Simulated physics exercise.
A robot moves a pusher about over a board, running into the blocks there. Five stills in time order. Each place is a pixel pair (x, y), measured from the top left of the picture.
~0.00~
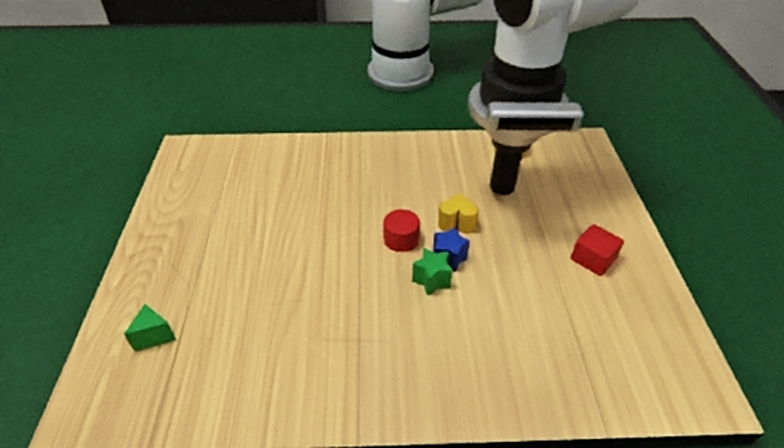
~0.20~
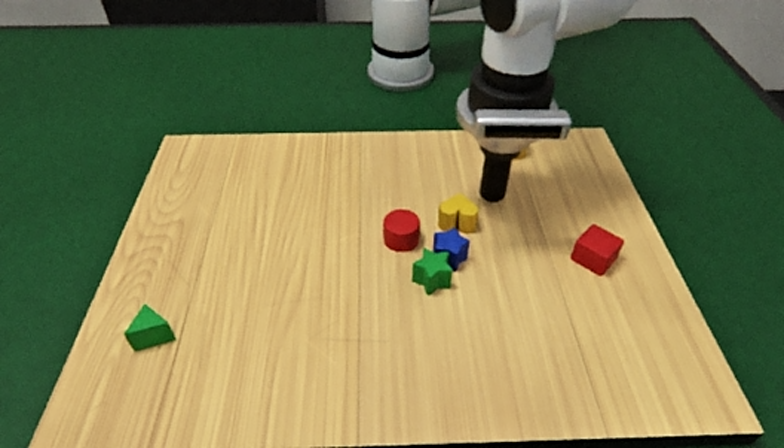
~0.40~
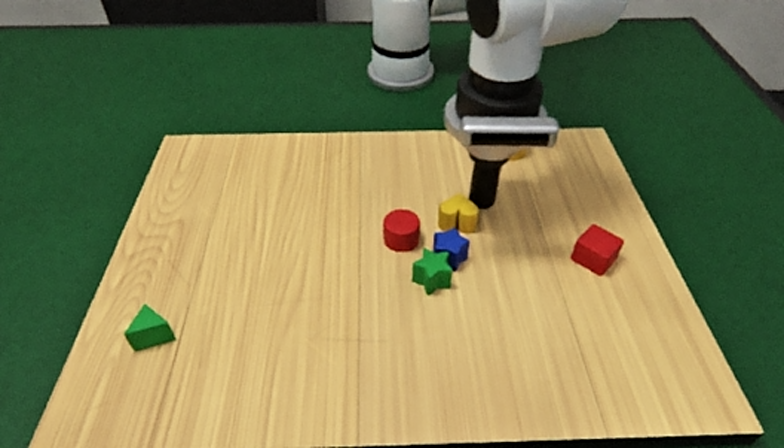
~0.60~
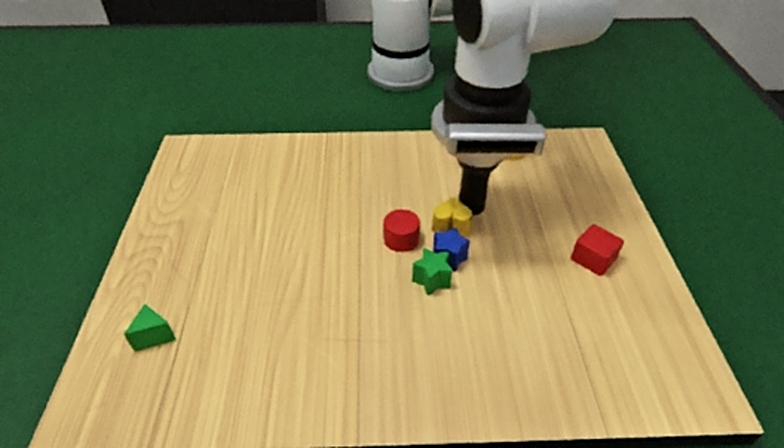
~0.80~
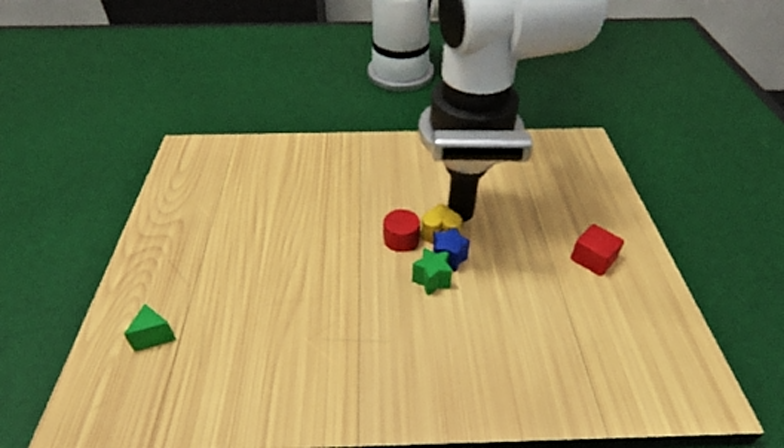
On a light wooden board with scattered coloured blocks, a robot arm moves its black pusher left and slightly toward the viewer, then nudges the yellow heart a short way left toward the red cylinder while the other blocks stay still.
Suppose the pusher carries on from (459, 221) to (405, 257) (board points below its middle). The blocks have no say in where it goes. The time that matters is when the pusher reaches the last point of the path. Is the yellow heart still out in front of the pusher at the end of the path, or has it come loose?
That block remains ahead.
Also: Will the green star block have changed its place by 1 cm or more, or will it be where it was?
That block moves.
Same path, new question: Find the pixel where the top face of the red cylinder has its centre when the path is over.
The red cylinder ends near (376, 226).
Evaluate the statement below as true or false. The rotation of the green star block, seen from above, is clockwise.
It is true.
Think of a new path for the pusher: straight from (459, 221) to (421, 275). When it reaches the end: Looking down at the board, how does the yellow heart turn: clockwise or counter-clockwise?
Seen from overhead, it turns clockwise.
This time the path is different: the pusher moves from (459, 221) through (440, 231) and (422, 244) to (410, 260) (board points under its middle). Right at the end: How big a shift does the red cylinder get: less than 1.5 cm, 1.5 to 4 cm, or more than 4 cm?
The displacement of the red cylinder is 1.5-4 cm.
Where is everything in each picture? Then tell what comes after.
In the first frame, pusher's lower end (502, 187); red cylinder (402, 221); green star block (434, 261); yellow heart (459, 205); blue star block (451, 240).
In the second frame, pusher (492, 194); blocks still.
In the third frame, pusher (482, 200); blocks still.
In the fourth frame, pusher (471, 207); yellow heart (453, 209).
In the fifth frame, pusher (460, 213); red cylinder (402, 221); green star block (434, 261); yellow heart (442, 216); blue star block (451, 240).
What follows on the original path. Halfway along, pusher (433, 231); red cylinder (389, 224); green star block (435, 270), turned 35° clockwise; yellow heart (419, 239), turned 30° anticlockwise; blue star block (451, 249), turned 35° anticlockwise.
At the end, pusher (405, 249); red cylinder (376, 226); green star block (434, 272), turned 25° clockwise; yellow heart (396, 261), turned 40° anticlockwise; blue star block (451, 250), turned 40° anticlockwise.
